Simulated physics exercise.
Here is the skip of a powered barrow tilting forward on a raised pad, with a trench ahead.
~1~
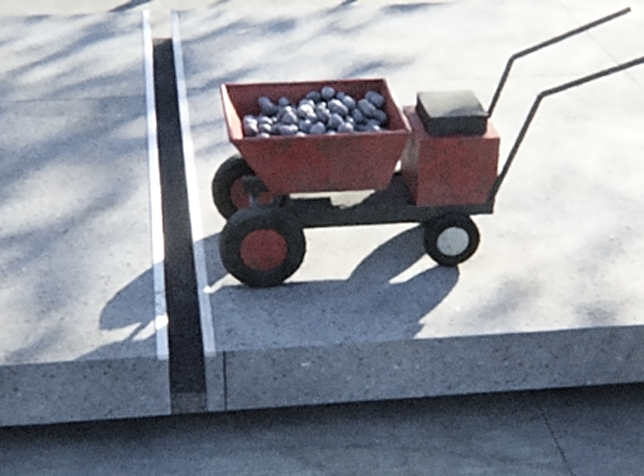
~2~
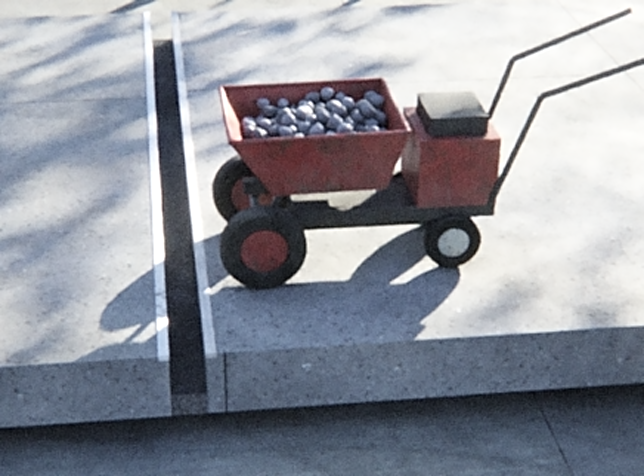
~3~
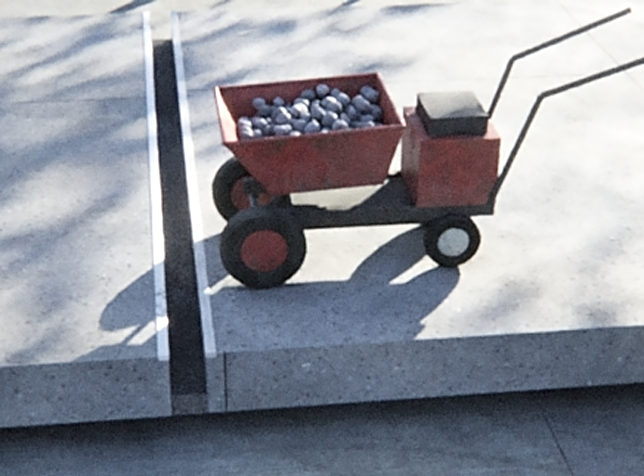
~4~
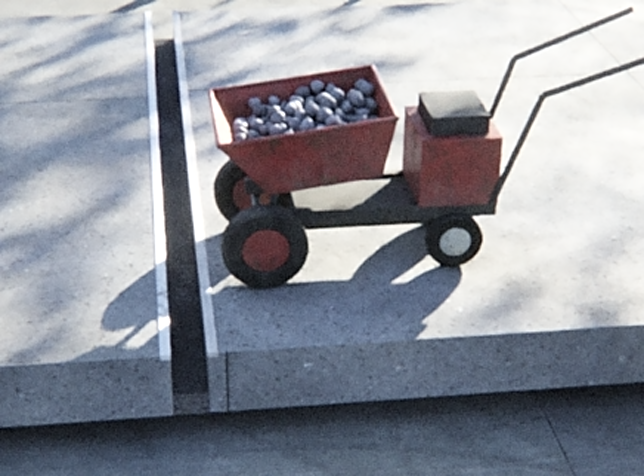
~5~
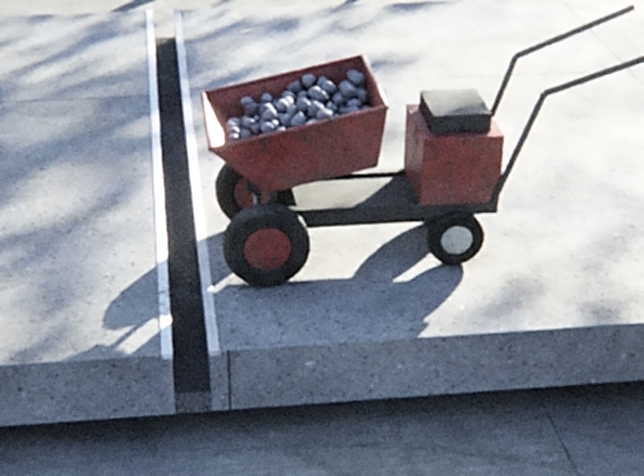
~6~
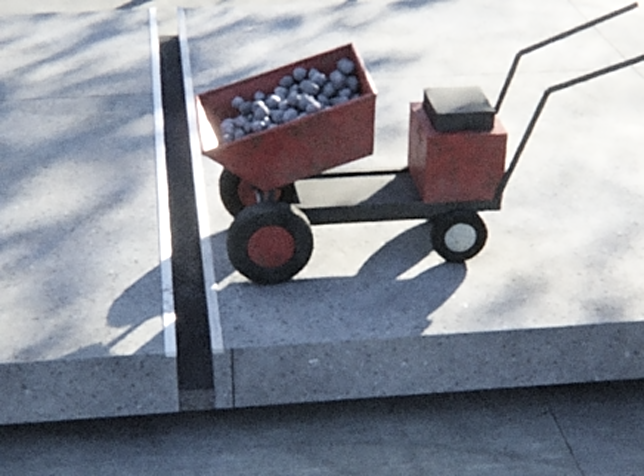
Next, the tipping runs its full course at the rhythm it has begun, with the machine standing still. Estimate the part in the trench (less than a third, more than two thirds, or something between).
In the trench: Under a third.
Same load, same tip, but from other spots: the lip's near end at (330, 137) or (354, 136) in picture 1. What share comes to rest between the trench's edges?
Near 60 % and 50 %.
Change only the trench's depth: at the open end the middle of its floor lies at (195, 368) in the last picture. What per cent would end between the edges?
Roughly 0 in a hundred.
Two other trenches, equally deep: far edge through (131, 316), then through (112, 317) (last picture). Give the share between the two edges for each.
In turn 20 and 50 in a hundred.
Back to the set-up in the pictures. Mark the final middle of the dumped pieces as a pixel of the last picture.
Roughly at (79, 252).
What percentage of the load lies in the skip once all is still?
About 10 per cent.
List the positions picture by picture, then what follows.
Lip of the skip at (232, 141), level; top of the load at (331, 120), round cobbles; first edge of the trench at (206, 314); far edge at (161, 316), the trench under half as wide as the skip, and about as deep as wide, in the first picture.
Lip of the skip at (230, 143), level; top of the load at (330, 121), in the second picture.
Lip of the skip at (225, 144), tipped barely; top of the load at (326, 118), in the third picture.
Lip of the skip at (219, 147), tipped a little; top of the load at (339, 114), in the fourth picture.
Lip of the skip at (211, 150), tipped a little; top of the load at (332, 107), in the fifth picture.
Lip of the skip at (203, 153), tipped clearly; top of the load at (330, 92); first edge of the trench at (214, 311); far edge at (169, 314), in the sixth picture.
Soon, skip tipped steeply; all in the skip.
A while on, skip tipped right over; about half in the skip; about half beyond it; a stray few falling.
Towards the end, skip tipped right over; a small part in the skip; a stray few in or heaped over the trench; most beyond it.
Finally, skip tipped right over; a small part in the skip; a stray few in or heaped over the trench; most beyond it.
